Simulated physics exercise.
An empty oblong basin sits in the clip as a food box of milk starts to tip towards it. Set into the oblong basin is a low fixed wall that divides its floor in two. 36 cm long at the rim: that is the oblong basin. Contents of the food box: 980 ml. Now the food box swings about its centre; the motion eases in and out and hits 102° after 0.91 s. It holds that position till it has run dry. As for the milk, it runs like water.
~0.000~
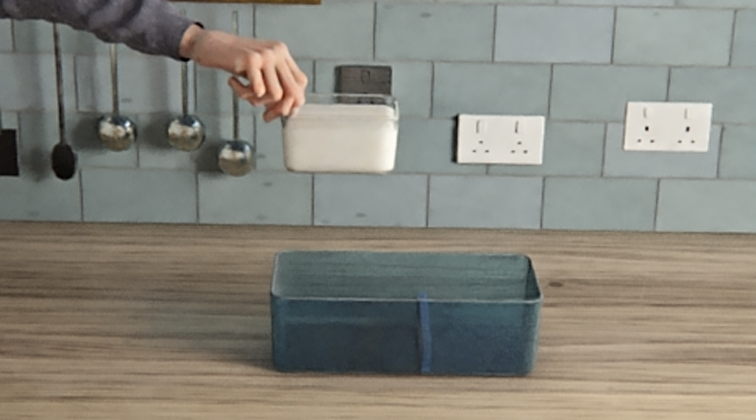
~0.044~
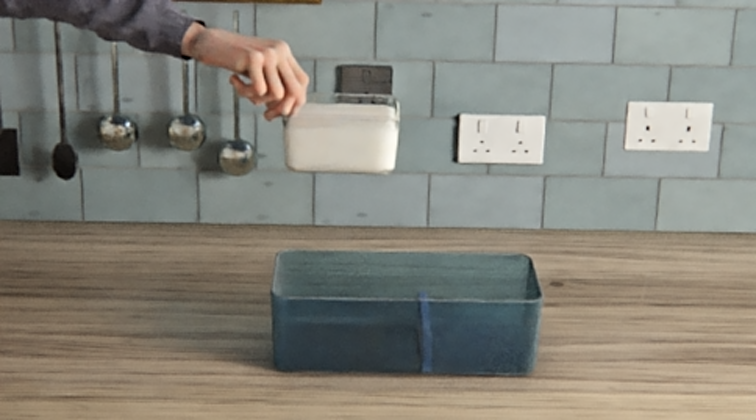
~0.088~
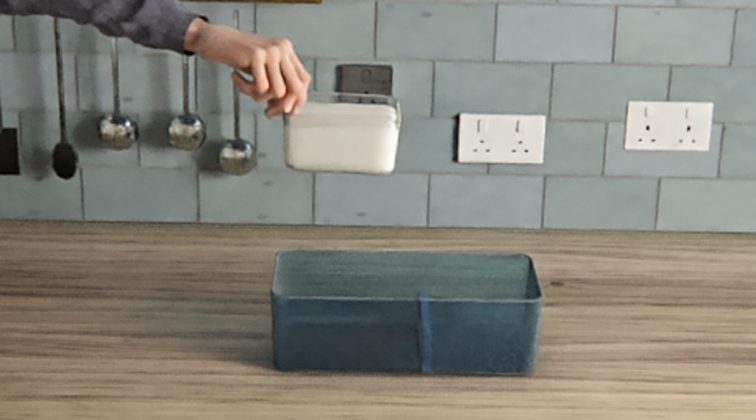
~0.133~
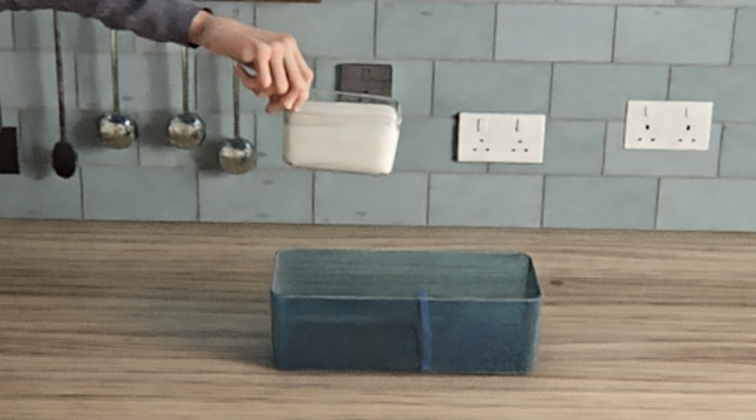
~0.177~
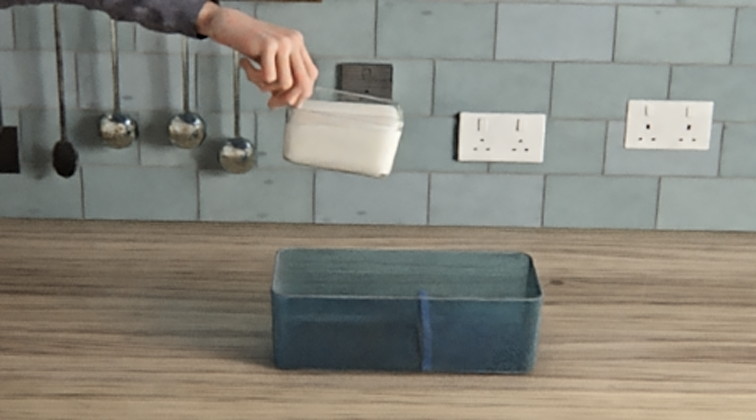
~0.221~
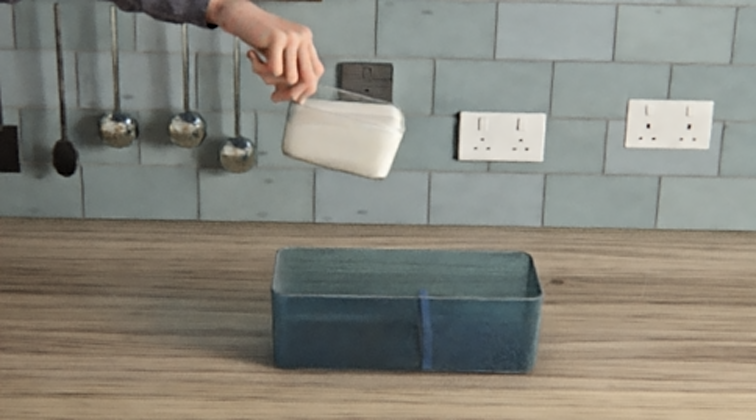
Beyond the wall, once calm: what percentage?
71 out of 100.
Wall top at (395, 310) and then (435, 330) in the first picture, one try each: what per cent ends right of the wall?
85 in a hundred, followed by 55 in a hundred.
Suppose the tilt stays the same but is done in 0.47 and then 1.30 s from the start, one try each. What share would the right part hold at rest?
Respectively about 60 and 70 percent.
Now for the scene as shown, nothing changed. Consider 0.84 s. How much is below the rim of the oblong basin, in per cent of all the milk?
Roughly 78 per cent.
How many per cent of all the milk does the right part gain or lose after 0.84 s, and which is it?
It ends up higher by roughly 1.
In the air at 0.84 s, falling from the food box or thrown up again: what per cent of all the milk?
About 10 per cent.
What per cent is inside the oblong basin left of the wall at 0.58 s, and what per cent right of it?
Left roughly 1, right roughly 10.
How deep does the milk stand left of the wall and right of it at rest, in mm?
Around 8 mm deep on the left, around 30 mm deep on the right.
After 0.58 s the tilt is 72° and 43 per cent is still to pour, 1 is left of the wall and 9 right of it.
After 0.84 s the tilt is 100° and 8 per cent is still to pour, 8 is left of the wall and 70 right of it.
After 1.11 s the tilt is 102° and 0 per cent is still to pour, 22 is left of the wall and 71 right of it.
After 1.41 s the tilt is 102° and 0 per cent is still to pour, 24 is left of the wall and 71 right of it.
In the end 24 per cent lies left of the wall, 71 right of it and 5 outside.
